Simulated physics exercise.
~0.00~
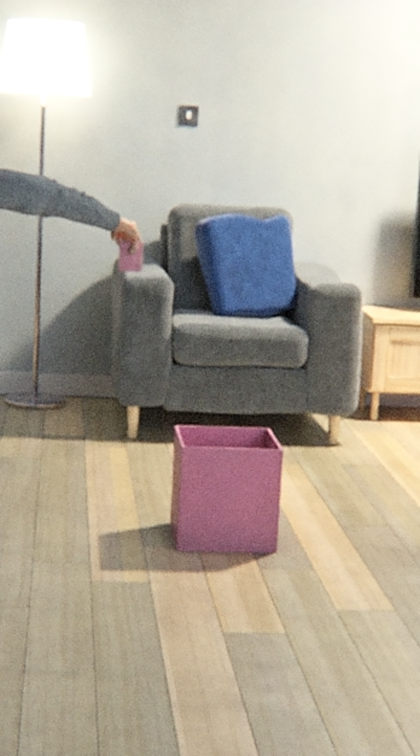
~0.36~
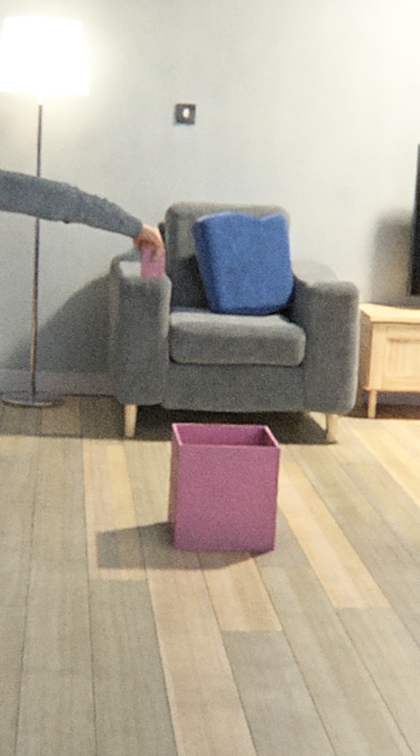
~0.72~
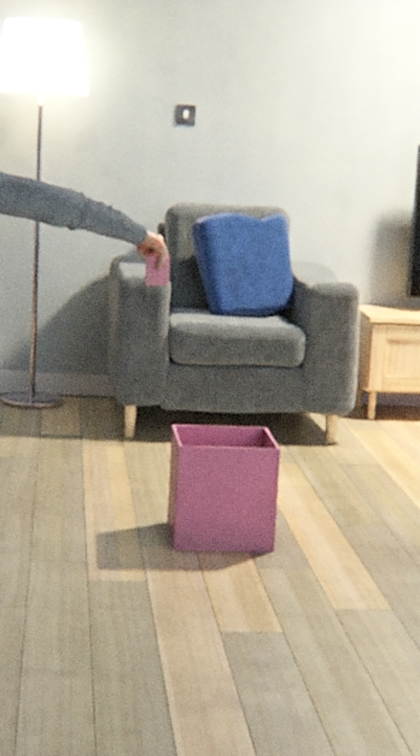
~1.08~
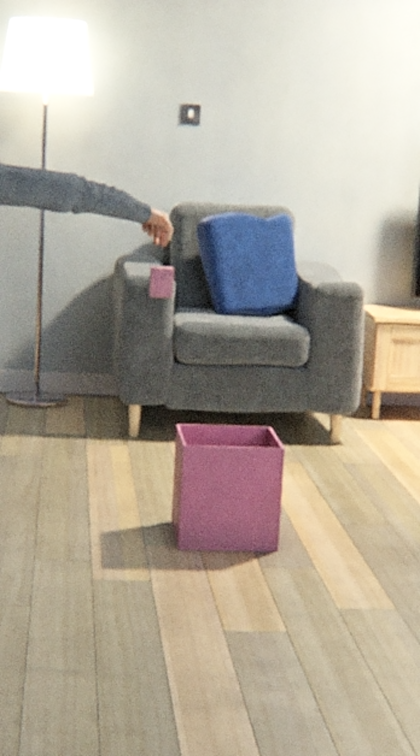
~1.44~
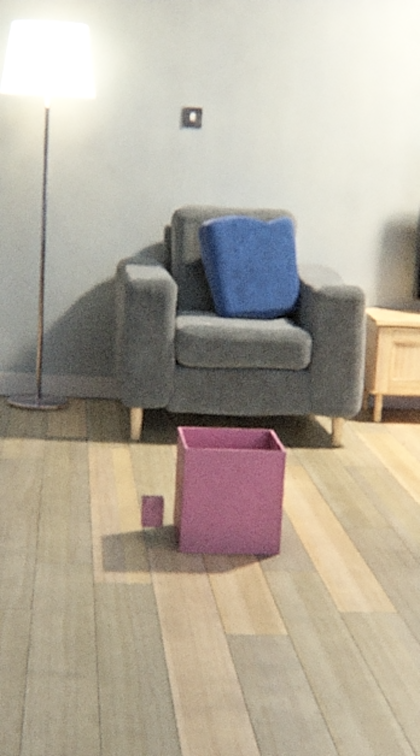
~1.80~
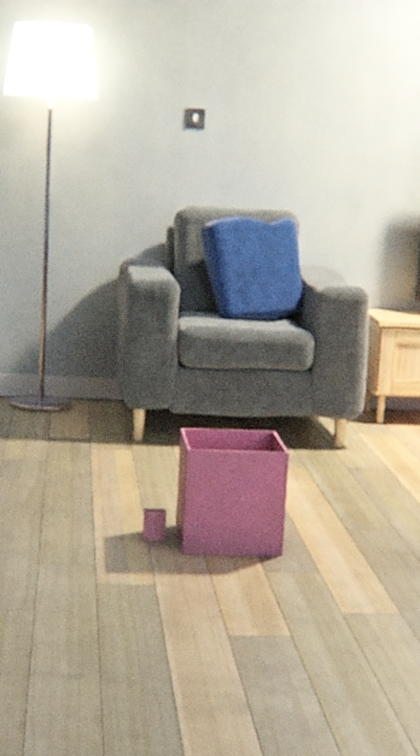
The clip opens in a living room, where a hand reaches in from the left holding a small pink block above the arm of a gray armchair with a blue cushion. On the wooden floor in front stands an open pink crate, with a lit lamp to the left. The hand shifts the block to the right and lowers it slightly, keeping it upright. Then the fingers let go and the hand draws back as the block starts to drop. It falls past the crate's left side and comes to rest upright on the floor, outside the crate.
